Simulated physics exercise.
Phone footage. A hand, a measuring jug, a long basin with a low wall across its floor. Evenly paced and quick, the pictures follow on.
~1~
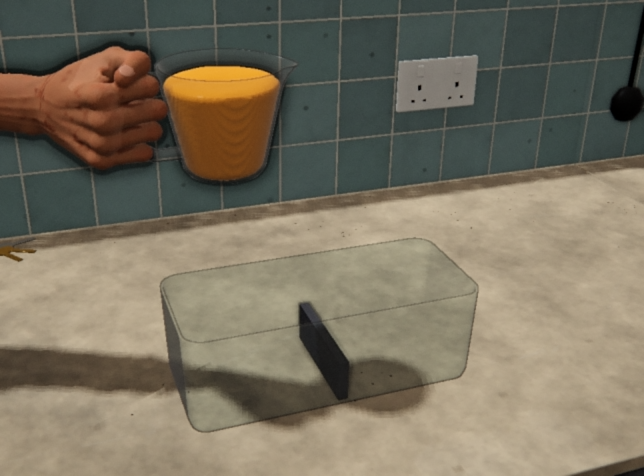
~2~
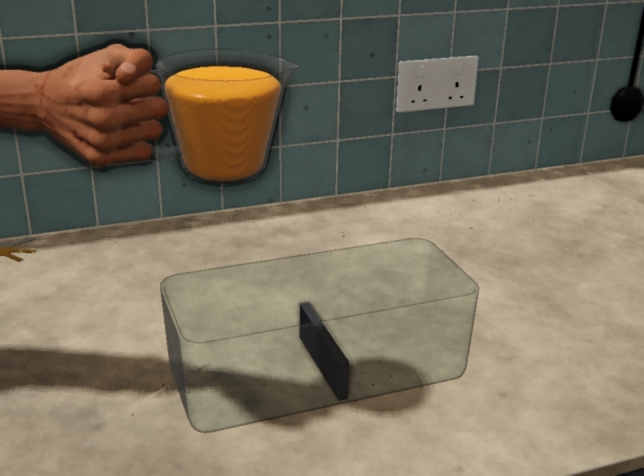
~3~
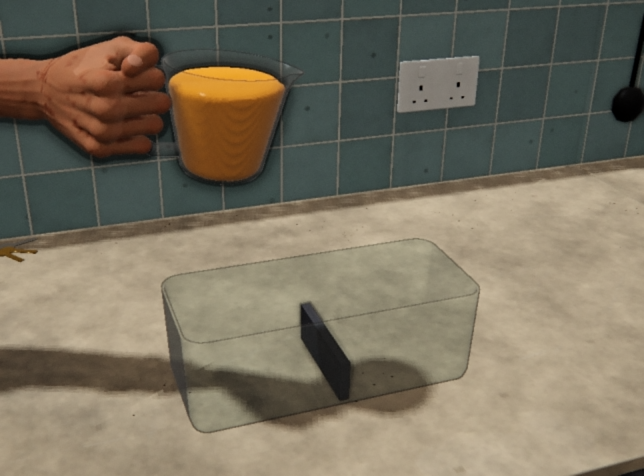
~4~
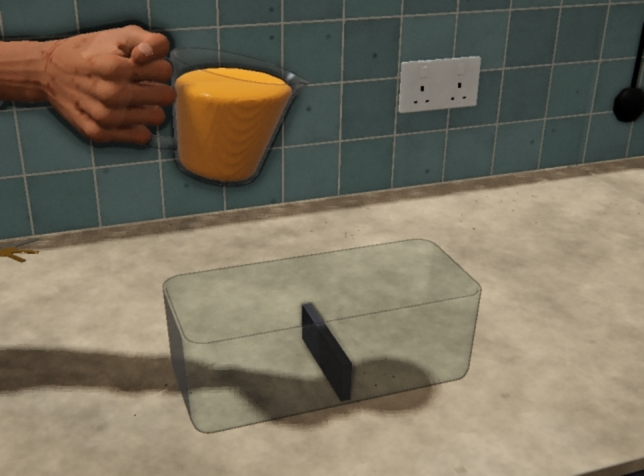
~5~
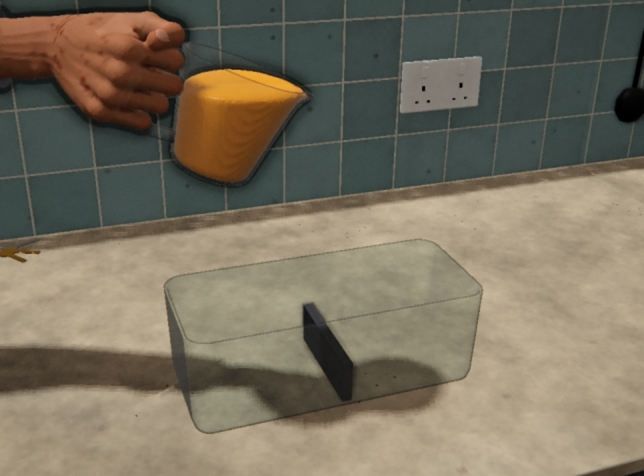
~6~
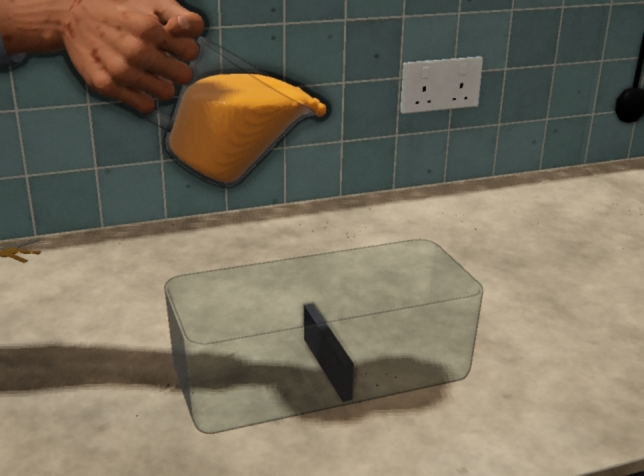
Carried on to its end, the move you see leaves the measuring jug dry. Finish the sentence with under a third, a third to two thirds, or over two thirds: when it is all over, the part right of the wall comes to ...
When it is all over, the part right of the wall comes to over two thirds.
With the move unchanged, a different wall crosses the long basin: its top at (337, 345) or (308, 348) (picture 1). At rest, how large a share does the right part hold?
Try one about 60 %, try two about 80 %.
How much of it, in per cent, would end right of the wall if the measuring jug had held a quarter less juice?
Roughly 70 in a hundred.
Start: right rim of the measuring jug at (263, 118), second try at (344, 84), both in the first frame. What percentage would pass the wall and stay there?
Close to 25 in a hundred, and close to 90 in a hundred.
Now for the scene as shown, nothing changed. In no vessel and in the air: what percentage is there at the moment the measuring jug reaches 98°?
Roughly 40 in a hundred.
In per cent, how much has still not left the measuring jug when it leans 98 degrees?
35 %.
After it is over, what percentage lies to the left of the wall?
Roughly 20 percent of it.
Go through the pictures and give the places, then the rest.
In the first picture, it leans 0°; its right rim is at (297, 61); the juice meets the walls at (163, 84) and (277, 75); the long basin's rim runs from (171, 311) to (453, 264); the wall's top is at (323, 332).
In the second picture, it leans 2°; its right rim is at (299, 63); the juice meets the walls at (164, 84) and (277, 76).
In the third picture, it leans 6°; its right rim is at (303, 69); the juice meets the walls at (168, 83) and (282, 79).
In the fourth picture, it leans 13°; its right rim is at (309, 79); the juice meets the walls at (175, 83) and (289, 81).
In the fifth picture, it leans 22°; its right rim is at (314, 94); the juice meets the walls at (181, 88) and (303, 87).
In the sixth picture, it leans 34°; its right rim is at (316, 111); the juice meets the walls at (182, 97) and (309, 100); 3 per cent is over the edge.
A moment on, the measuring jug is tipped on its side and 34 per cent is still to pour, 0 is left of the wall and 27 right of it.
Next, the measuring jug is tipped right over and 1 per cent is still to pour, 14 is left of the wall and 75 right of it.
Then the measuring jug is tipped right over and 0 per cent is still to pour, 21 is left of the wall and 76 right of it.
Later the measuring jug is tipped right over and 0 per cent is still to pour, 21 is left of the wall and 76 right of it.
Finally, 21 per cent lies left of the wall, 76 right of it and 3 outside.
